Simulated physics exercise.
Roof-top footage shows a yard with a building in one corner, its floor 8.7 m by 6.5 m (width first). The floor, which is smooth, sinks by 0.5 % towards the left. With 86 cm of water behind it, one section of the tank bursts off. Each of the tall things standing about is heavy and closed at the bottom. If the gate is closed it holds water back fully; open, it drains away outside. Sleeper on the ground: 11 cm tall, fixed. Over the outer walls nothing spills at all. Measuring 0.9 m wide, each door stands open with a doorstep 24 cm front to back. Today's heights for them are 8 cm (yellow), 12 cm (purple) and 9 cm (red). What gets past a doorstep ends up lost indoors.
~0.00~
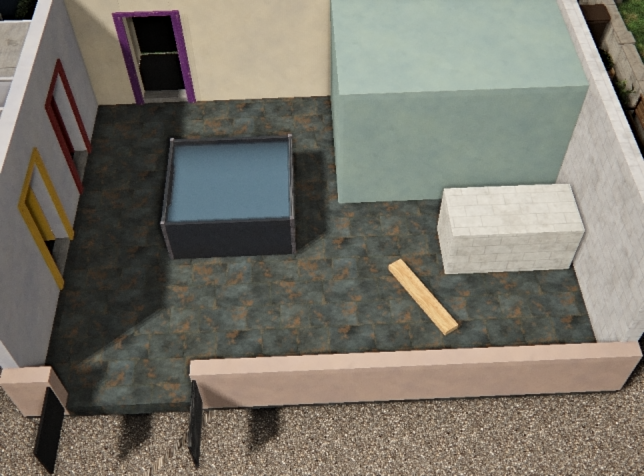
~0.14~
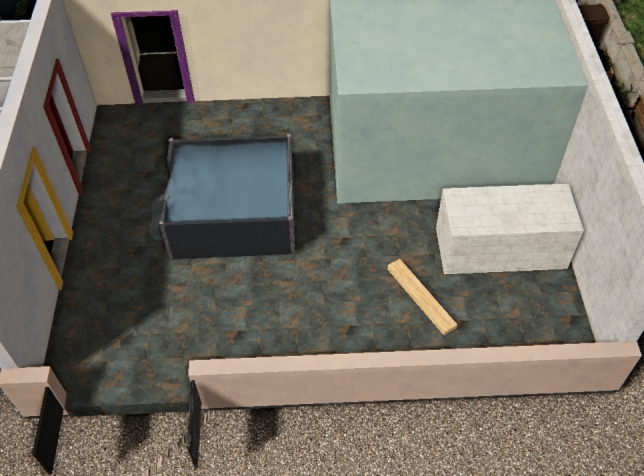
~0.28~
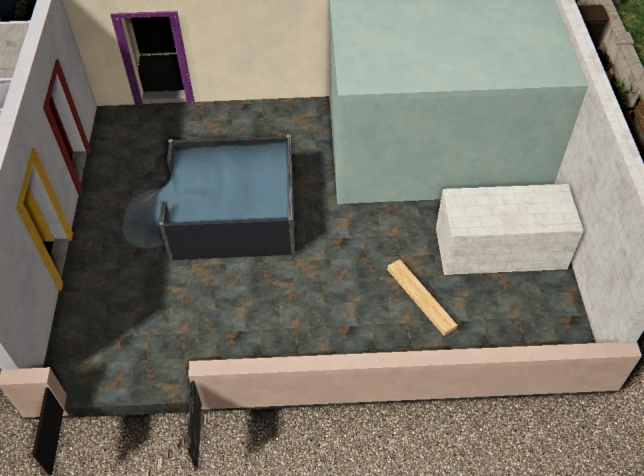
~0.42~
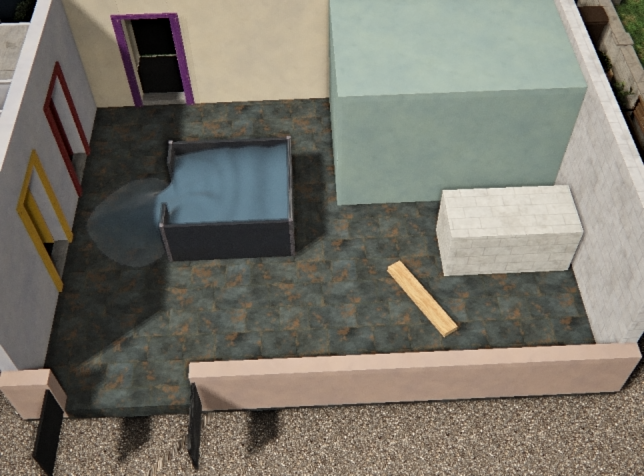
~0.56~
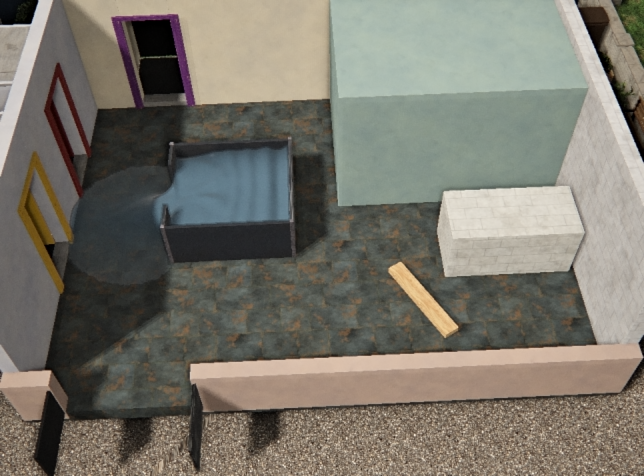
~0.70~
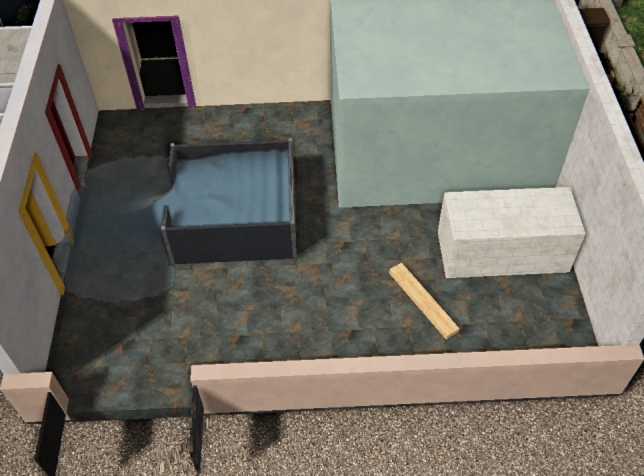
Water pours from the left side of a tank and spreads across the yard floor to the red door.
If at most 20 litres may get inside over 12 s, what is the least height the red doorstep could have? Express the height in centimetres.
Roughly 25 cm.
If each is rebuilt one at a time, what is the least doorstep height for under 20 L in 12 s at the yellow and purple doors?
Roughly 34 cm for the yellow door and roughly 11.5 cm for the purple door.
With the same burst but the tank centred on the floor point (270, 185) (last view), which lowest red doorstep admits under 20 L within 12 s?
34 cm, give or take.
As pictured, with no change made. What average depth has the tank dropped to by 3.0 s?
Some 39 cm.
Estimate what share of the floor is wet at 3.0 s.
35 %.
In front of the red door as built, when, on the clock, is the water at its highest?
It peaks around 1.4 s.
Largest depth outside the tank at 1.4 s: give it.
Max depth: Around 48 cm.
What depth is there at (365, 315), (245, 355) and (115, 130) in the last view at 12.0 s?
First spot about 4 cm, second about 4 cm, third about 9 cm.
After 1.4 s water covers 20 % of the floor, deepest (48 cm) near (76, 226); 26 cm at the red door, 33 litres in over its 9 cm doorstep.
After 3.0 s water covers 35 % of the floor, deepest (32 cm) near (98, 117); 18 cm at the red door, 146 litres in over its 9 cm doorstep.
After 12.0 s water covers 85 % of the floor, deepest (10 cm) near (96, 129); 8 cm at the red door, 217 litres in over its 9 cm doorstep.
At the red door as built, the water arrived by 0.7 s and peaked near 26 cm at 1.4 s.
Run again over the same 12 s with other heights there, 44 litres in over 21 cm, 11 litres over 28 cm. The limit of 20 litres is kept from about 25 cm up.
